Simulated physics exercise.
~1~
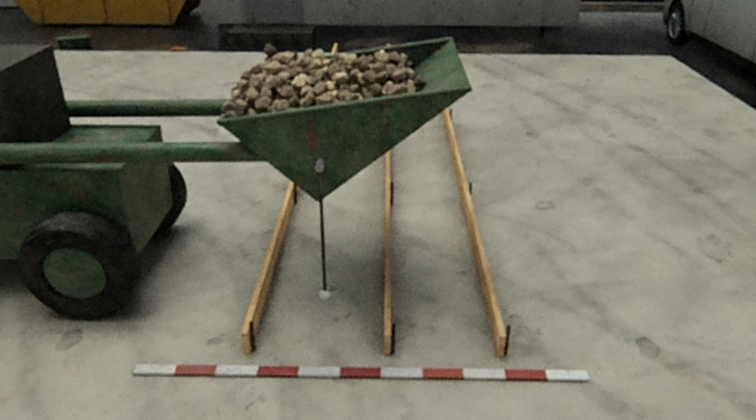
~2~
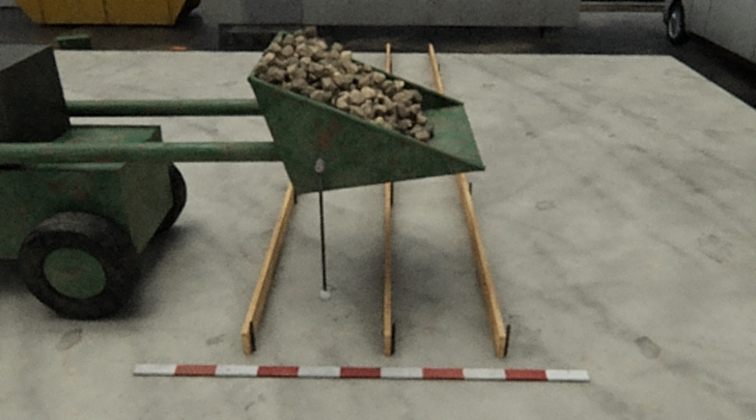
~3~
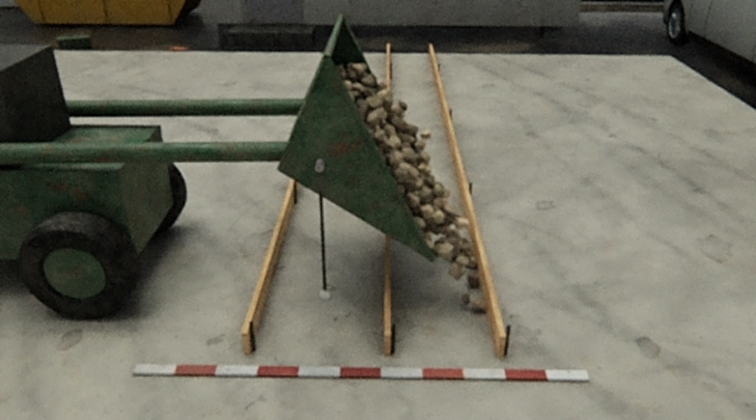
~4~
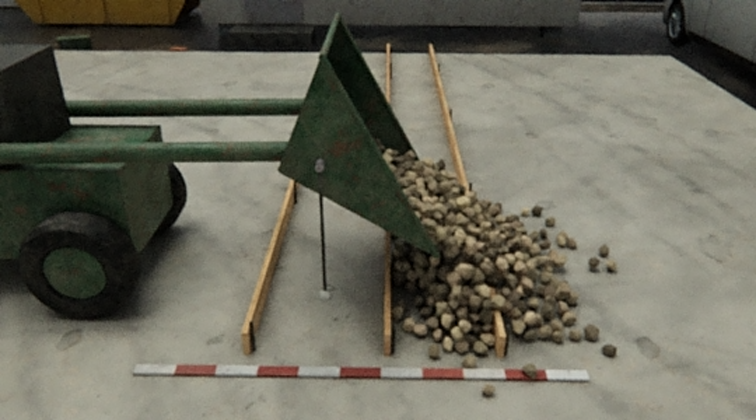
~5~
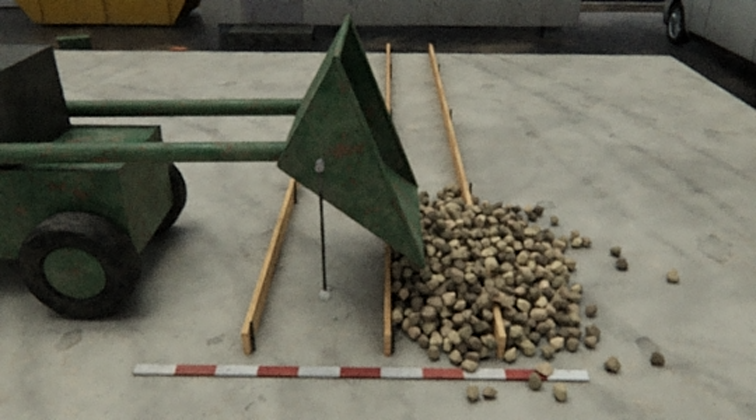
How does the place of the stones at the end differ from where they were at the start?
At the start the stones were piled up in the raised green bucket. By the end they lay lower down and further right, heaped on the floor around the near end of the right-hand plank.
